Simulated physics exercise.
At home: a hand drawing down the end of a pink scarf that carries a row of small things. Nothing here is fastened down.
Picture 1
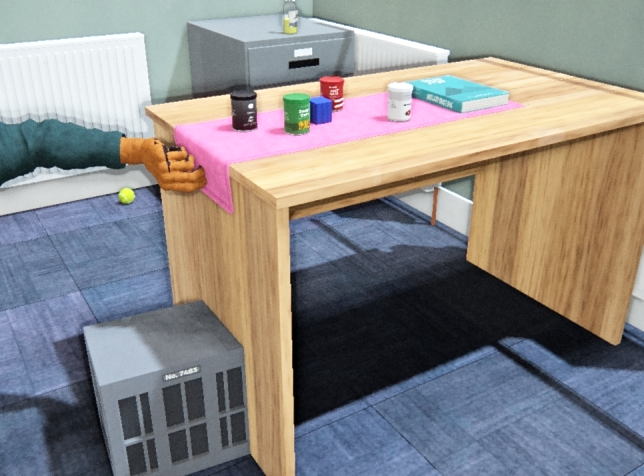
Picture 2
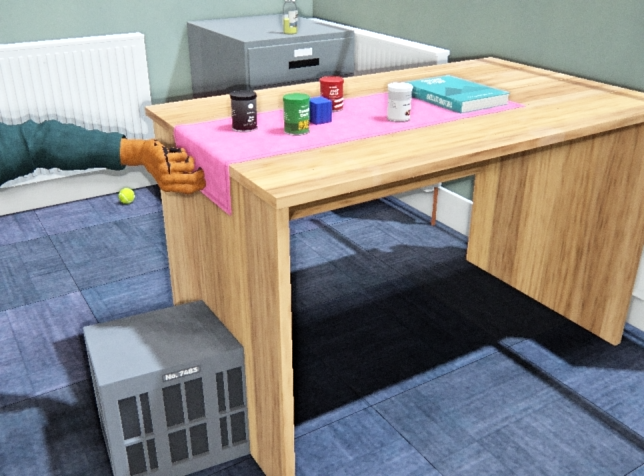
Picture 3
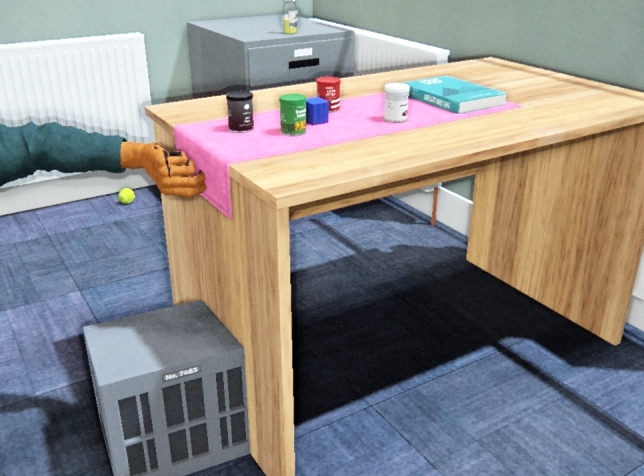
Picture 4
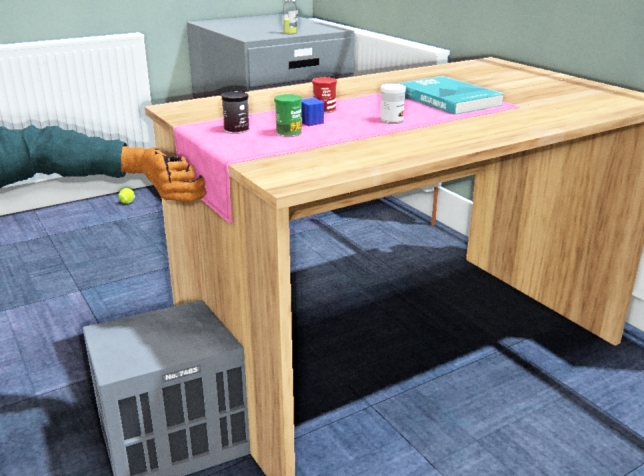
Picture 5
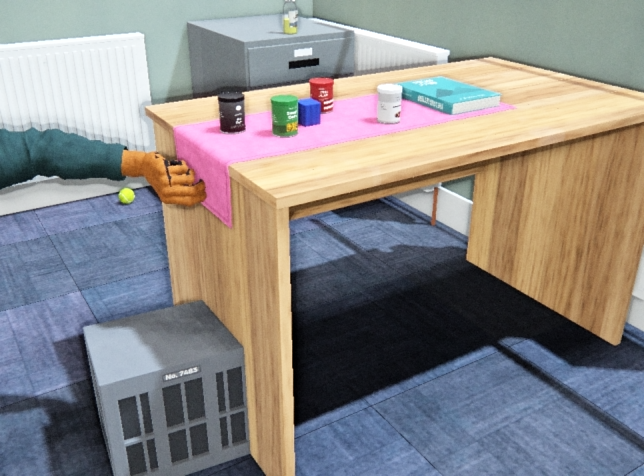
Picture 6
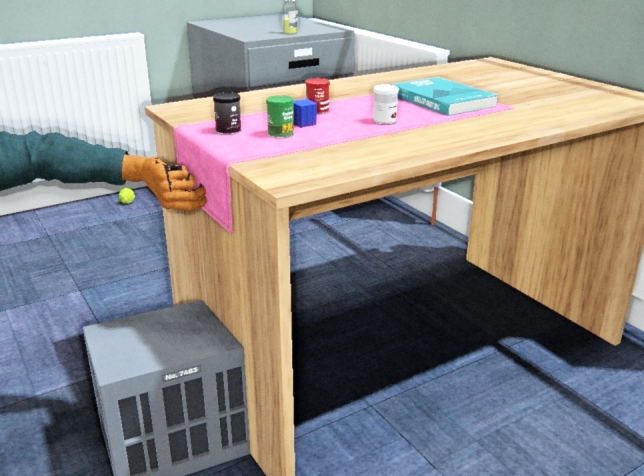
To begin with, a gloved-looking orange hand grips the end of a pink cloth hanging over the left edge of a wooden desk, with cans, a blue cube and a teal book on top. The hand then draws the cloth slowly downward, and the cans, cube and book shift slightly left together.
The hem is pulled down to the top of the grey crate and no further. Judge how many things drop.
This will send three of them over the edge.
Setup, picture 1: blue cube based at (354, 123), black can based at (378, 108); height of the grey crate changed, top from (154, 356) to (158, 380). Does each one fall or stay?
Outcome for the blue cube: It is lost. Outcome for the black can: It stays.
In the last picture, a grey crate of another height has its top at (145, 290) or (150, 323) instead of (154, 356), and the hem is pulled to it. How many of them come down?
First case 1, second case 2.
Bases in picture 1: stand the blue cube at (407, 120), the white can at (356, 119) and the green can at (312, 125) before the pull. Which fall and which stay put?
The blue cube stays put; the white can stays put; the green can ends up off.
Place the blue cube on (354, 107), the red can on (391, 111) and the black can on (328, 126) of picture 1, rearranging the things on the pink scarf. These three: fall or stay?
As for the blue cube, it stays aboard; the red can stays aboard; the black can goes off.
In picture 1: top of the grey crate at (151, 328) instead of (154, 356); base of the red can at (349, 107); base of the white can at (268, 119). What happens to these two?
Here's what happens: The red can remains aboard, the white can leaves its perch.
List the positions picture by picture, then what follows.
The first picture shows hem (233, 214); black can (243, 93); green can (296, 96); blue cube (319, 100); red can (332, 79); white can (400, 85); top of the crate (154, 356).
The second picture shows hem (231, 215); black can (243, 93).
The third picture shows hem (232, 219); green can (293, 97).
The fourth picture shows hem (232, 224); blue cube (311, 101); top of the crate (154, 356).
The fifth picture shows hem (232, 228); red can (321, 81).
The sixth picture shows hem (233, 233); black can (226, 96); green can (280, 99); blue cube (304, 102); red can (318, 81); white can (386, 88).
Soon after, hem near (206, 250); black can gone.
Then, hem near (209, 300); black can and green can gone.
At rest, hem on the crate; black can, green can and blue cube gone. Over the edge go three.
